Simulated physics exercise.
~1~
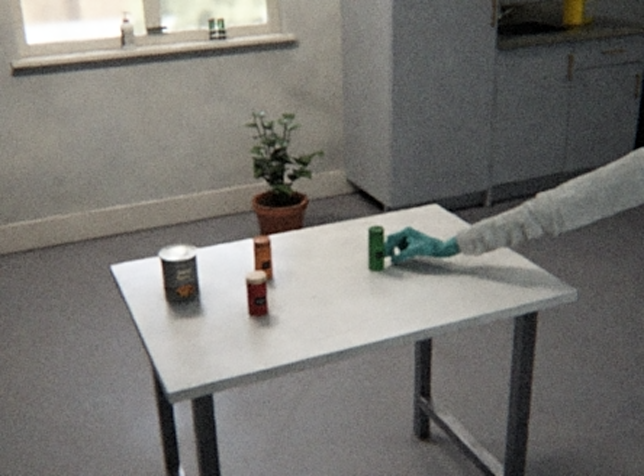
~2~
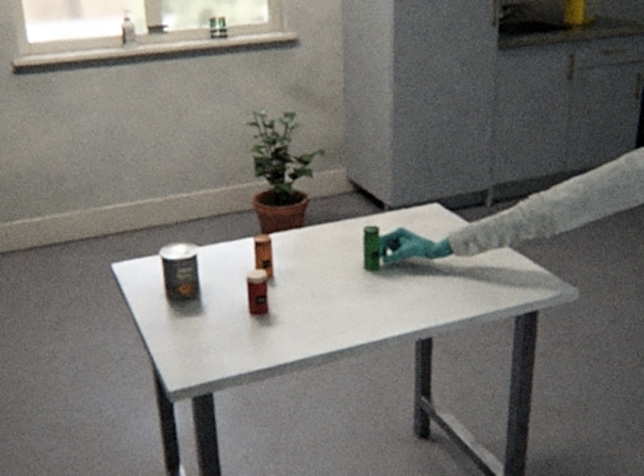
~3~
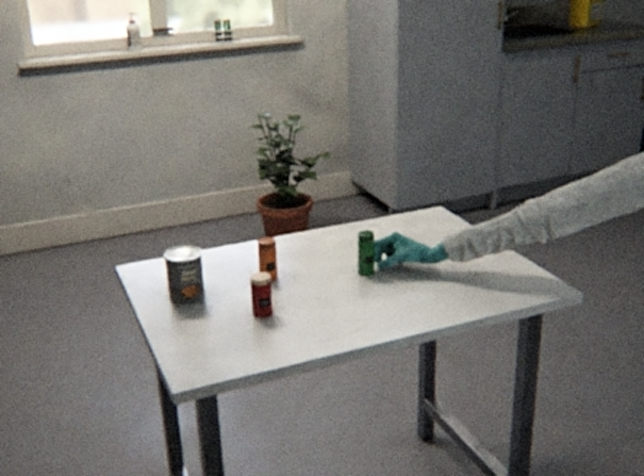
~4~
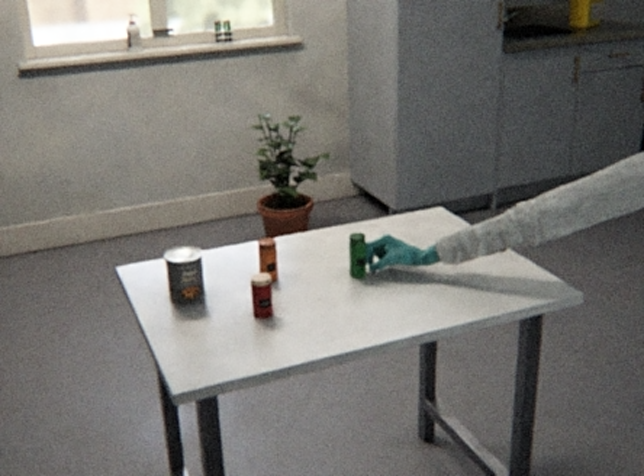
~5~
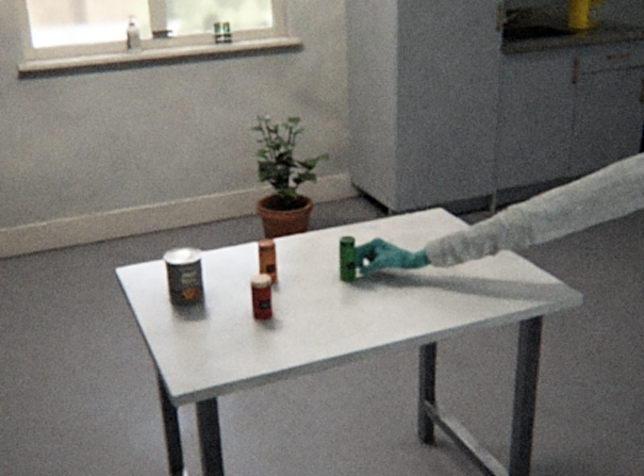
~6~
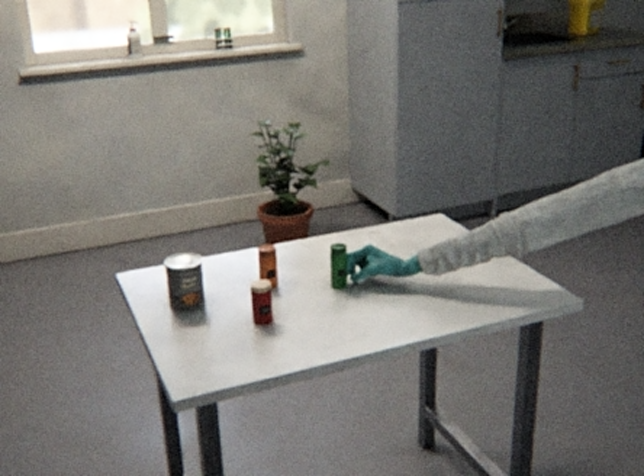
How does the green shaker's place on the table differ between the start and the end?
At the end the green shaker stands farther left than at the start, closer to the orange shaker.
